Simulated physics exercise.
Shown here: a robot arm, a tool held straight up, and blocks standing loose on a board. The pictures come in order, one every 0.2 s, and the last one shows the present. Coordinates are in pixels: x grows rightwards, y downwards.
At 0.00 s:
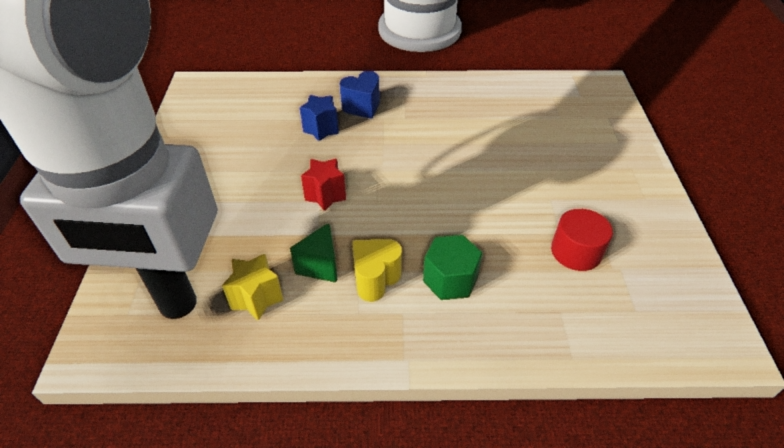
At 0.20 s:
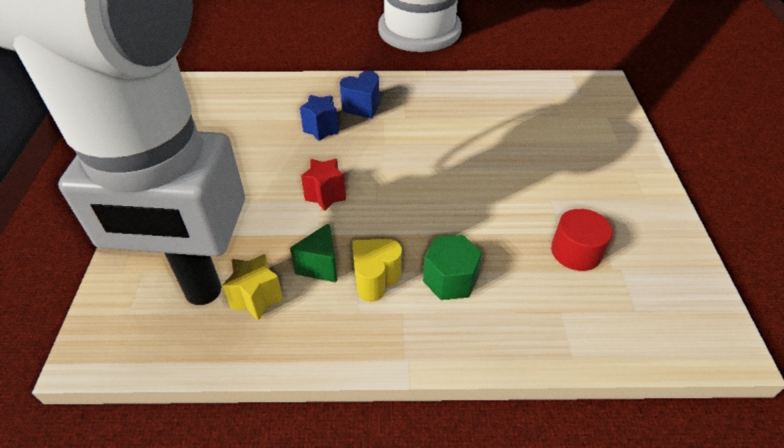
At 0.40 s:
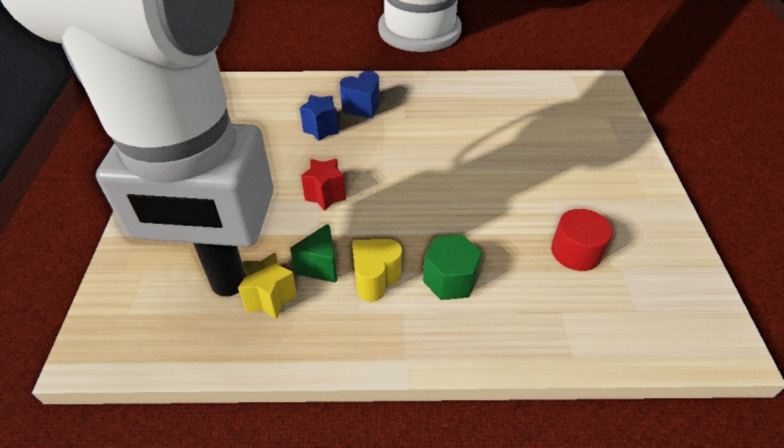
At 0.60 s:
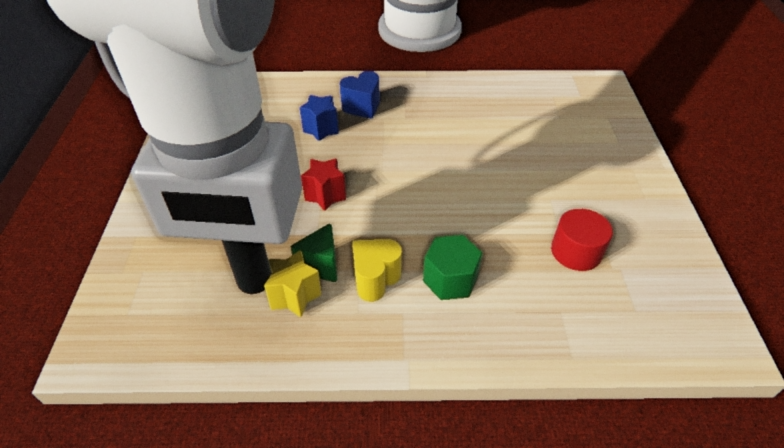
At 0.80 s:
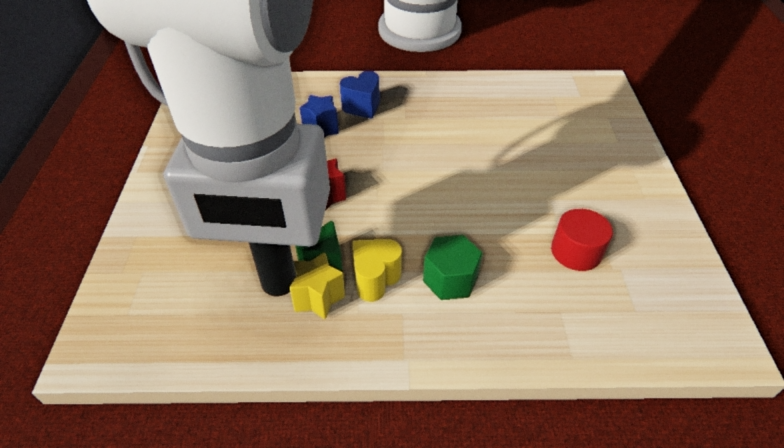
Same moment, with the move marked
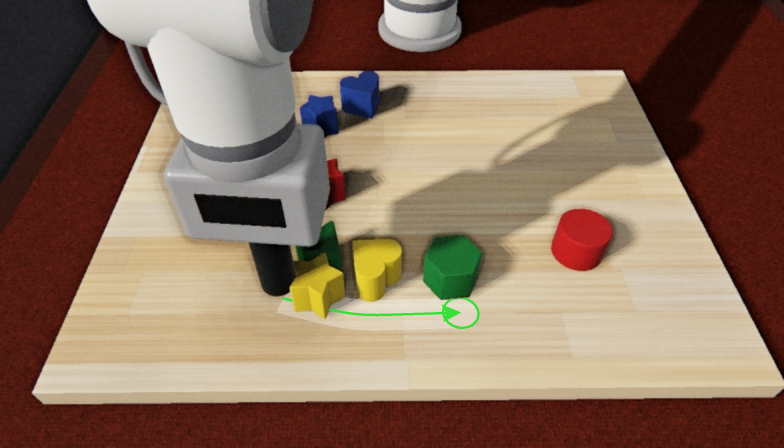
A white and grey robot arm with a black upright tool moves steadily right from the left side of a pale wooden board, seen from above at a fixed angle. Blue, red, yellow and green blocks sit left and centre, with a red cylinder at right. The tool meets the yellow star and pushes it right, near the green triangular block, which shifts slightly.
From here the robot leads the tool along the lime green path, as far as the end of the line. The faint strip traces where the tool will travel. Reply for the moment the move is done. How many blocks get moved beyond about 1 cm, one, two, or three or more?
I'd say three or more blocks get shifted by more than about 1 cm.
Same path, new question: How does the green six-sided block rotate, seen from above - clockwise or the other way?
Looking down, it rotates clockwise.
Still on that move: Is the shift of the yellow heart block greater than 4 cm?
It seems so.
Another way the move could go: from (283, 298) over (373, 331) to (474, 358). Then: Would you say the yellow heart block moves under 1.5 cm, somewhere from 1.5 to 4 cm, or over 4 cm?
It is going to finish 1.5 to 4 cm from where it is now.
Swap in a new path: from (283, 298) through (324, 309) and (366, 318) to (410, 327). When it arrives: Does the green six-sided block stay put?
No, I don't think so.
The drawn path runs from (283, 298) over (370, 315) to (461, 313).
On the path given first. One third of the way, tool (338, 296); yellow star block (375, 282), turned 10° anticlockwise; yellow heart block (398, 253), turned 35° anticlockwise.
Two thirds of the way, tool (401, 299); yellow star block (425, 268), turned 45° anticlockwise; yellow heart block (418, 235), turned 60° anticlockwise; green six-sided block (468, 246), turned 35° clockwise.
At the end, tool (463, 297); yellow star block (459, 259), turned 90° anticlockwise; green triangular piece not moved; yellow heart block (419, 230), turned 75° anticlockwise; green six-sided block (485, 230), turned 35° clockwise.
